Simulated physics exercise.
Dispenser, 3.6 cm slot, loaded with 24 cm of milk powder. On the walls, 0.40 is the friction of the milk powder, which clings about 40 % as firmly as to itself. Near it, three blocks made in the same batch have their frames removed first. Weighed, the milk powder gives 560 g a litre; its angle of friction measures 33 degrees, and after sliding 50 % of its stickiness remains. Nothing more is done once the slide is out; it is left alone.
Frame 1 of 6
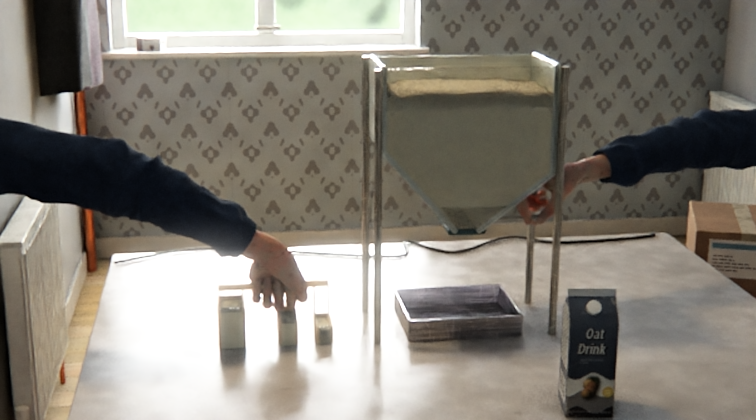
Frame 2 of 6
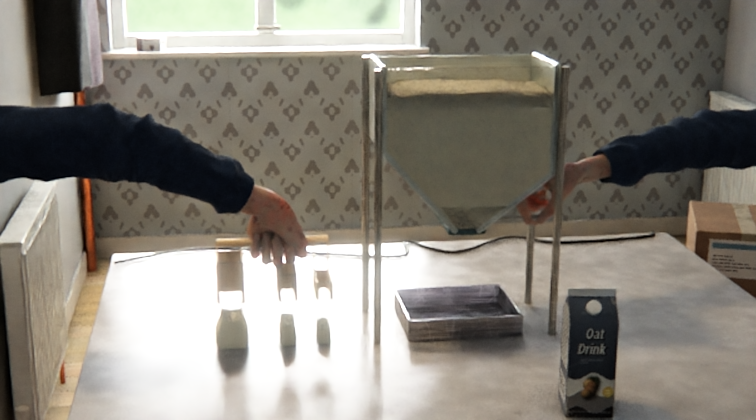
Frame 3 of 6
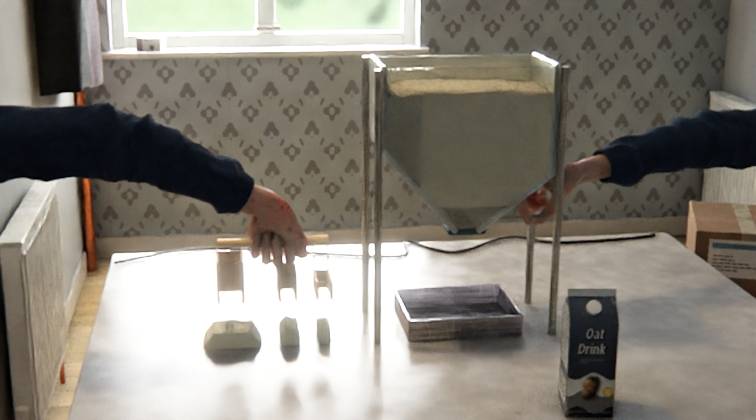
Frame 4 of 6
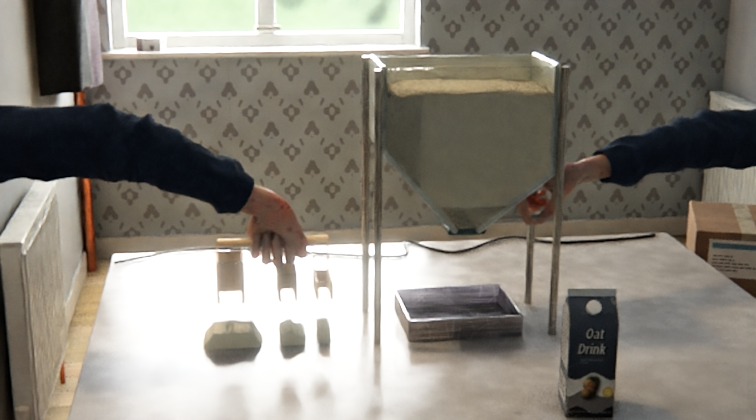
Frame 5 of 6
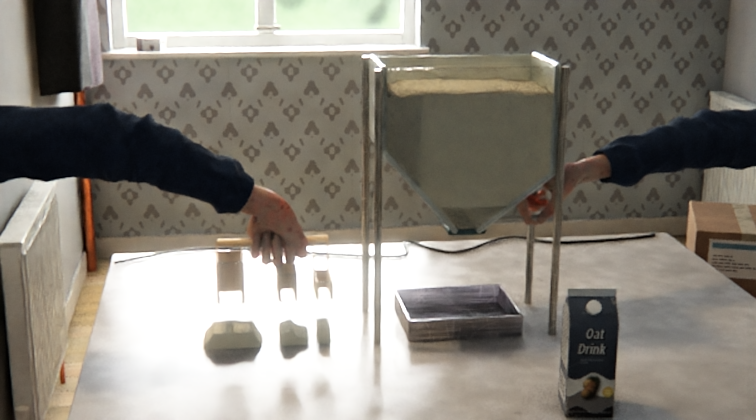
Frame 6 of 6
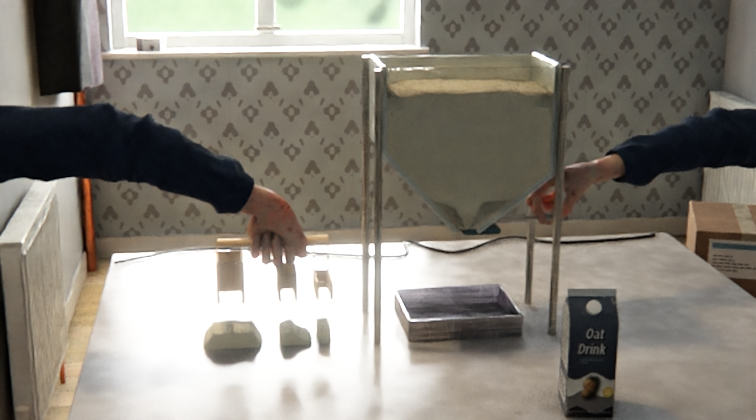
On a table in a room with patterned wallpaper, a hand lifts a wooden bar with the casings off three small pale blocks beside a raised funnel-shaped container of powder. The left block slumps most, the middle one less, the right barely; then the other hand draws back slightly at the container's base.
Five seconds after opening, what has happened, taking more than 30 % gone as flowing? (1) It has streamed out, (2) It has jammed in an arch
Answer: 1.
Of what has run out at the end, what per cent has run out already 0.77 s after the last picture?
Value noted: About 10 per cent.
Another 0.35 s on from the sixth picture, 0 % has run out.
Another 0.77 s on from the sixth picture, 4 % has run out.
Another 1.18 s on from the sixth picture, 10 % has run out.
Another 1.60 s on from the sixth picture, 15 % has run out.
Another 4.90 s on from the sixth picture, at the end, 53 % has run out.
